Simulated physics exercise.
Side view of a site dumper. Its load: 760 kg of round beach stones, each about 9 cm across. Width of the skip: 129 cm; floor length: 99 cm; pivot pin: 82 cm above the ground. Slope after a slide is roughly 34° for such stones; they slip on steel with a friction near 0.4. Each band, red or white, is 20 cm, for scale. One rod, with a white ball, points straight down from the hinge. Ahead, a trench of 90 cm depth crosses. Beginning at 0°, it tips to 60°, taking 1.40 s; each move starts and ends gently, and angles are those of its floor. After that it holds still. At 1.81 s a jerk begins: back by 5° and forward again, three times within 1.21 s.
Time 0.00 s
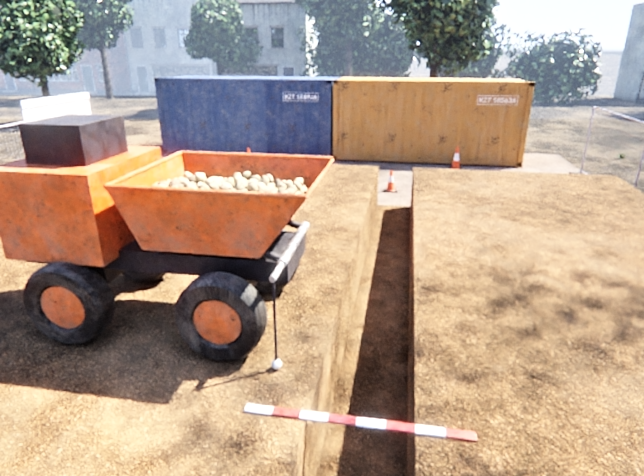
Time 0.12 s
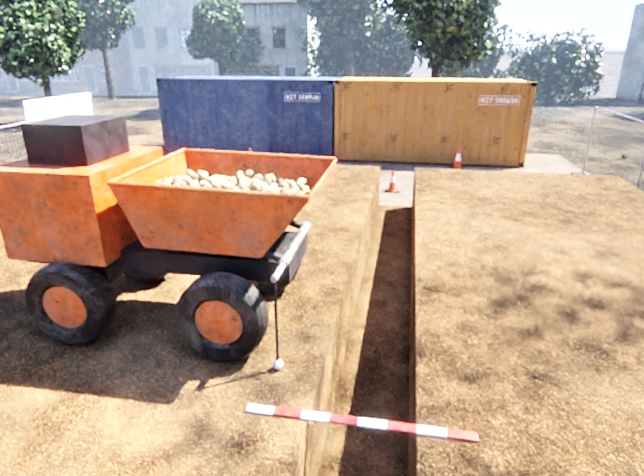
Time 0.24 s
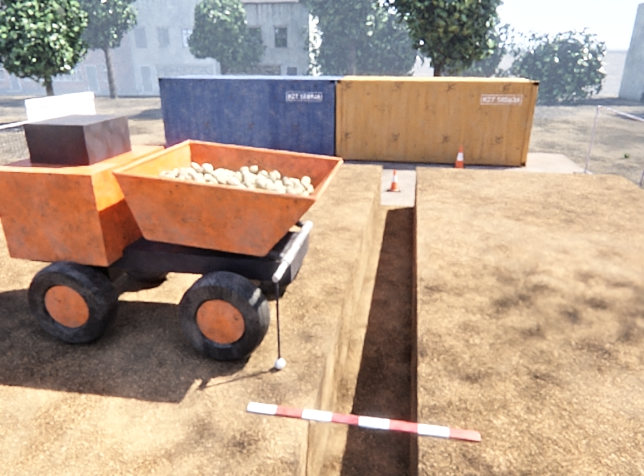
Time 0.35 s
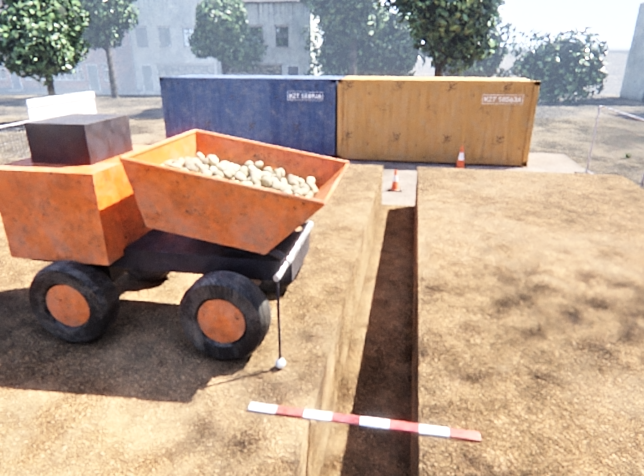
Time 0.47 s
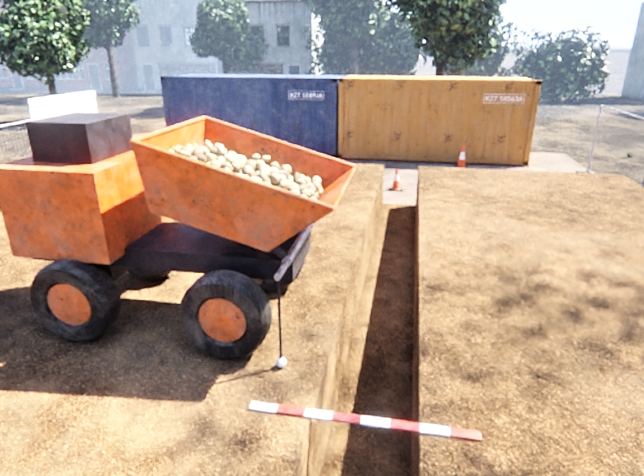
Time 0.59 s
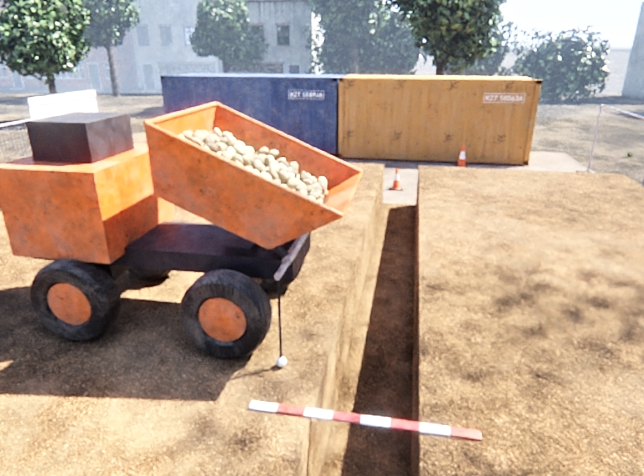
At first, an orange dumper stands beside a narrow trench, its skip of pale stones lying level, with blue and yellow containers behind. The skip then tilts gradually, its rear rising and its front lip pointing down to the right, until it slopes clearly while the wheels stay put.
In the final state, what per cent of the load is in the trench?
About 50 percent.
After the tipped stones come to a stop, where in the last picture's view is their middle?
Roughly at (406, 395).
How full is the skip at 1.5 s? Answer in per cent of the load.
Held: Approx. 90 %.
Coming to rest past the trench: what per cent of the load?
40%, roughly.
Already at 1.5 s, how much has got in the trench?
Roughly 10% by that time.
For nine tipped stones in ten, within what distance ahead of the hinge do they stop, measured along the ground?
Roughly 190 cm.
After 1.0 s the floor is at 51°; 100 % in the skip; the foremost stones are at (349, 224).
After 1.5 s the floor is at 60°; 92 % in the skip, 8 % in the trench; the foremost stones are at (419, 285).
After 3.5 s the floor is at 60°; 29 % in the skip, 33 % in the trench, 38 % past the trench; the foremost stones are past the picture's edge.
After 6.3 s the floor is at 60°; 10 % in the skip, 53 % in the trench, 38 % past the trench; the foremost stones are past the picture's edge.
